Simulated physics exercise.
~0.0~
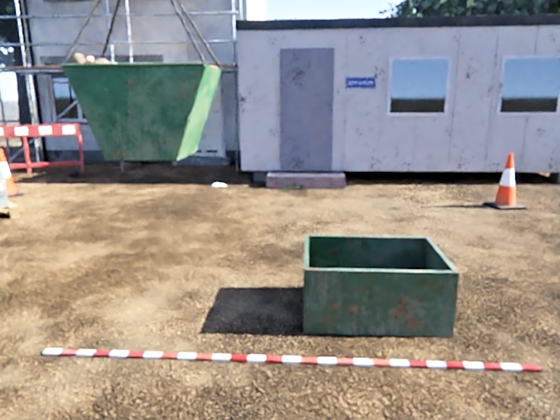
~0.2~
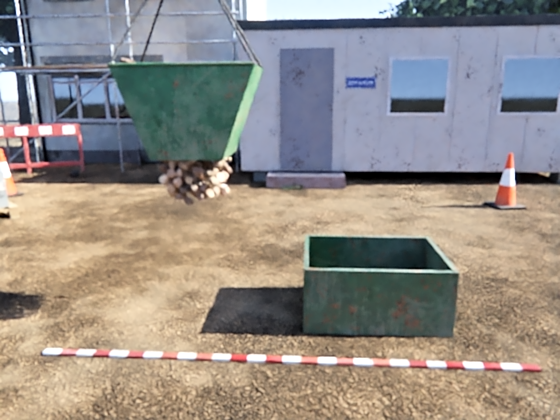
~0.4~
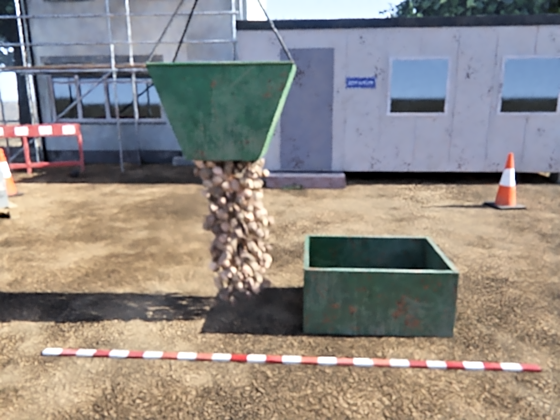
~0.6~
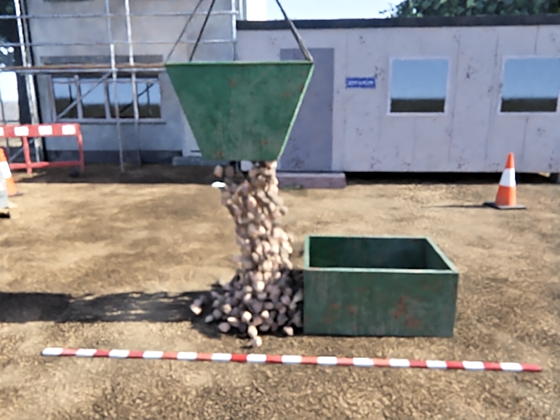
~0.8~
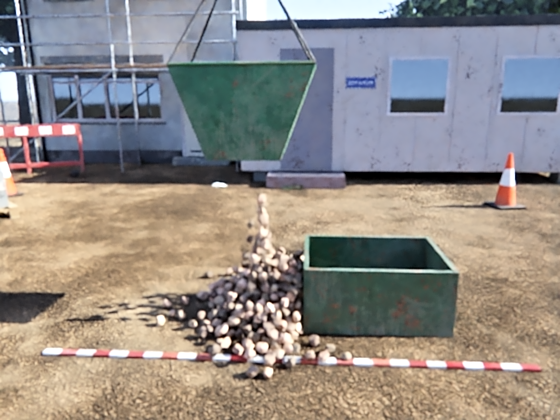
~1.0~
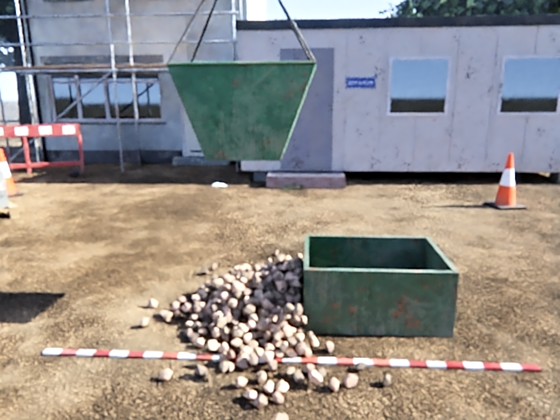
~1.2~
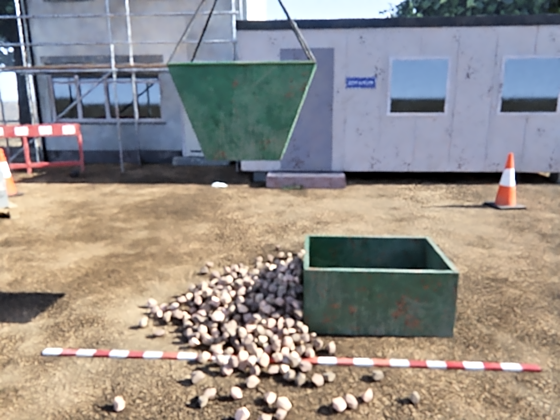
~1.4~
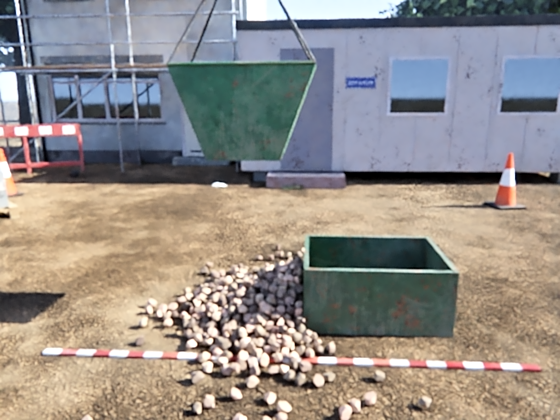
A green hopper moved to the right above a dirt yard while stones poured out of its bottom, then it stopped short of the open green bin, and the stones ended up heaped on the ground against the bin's left side, some scattered in front.
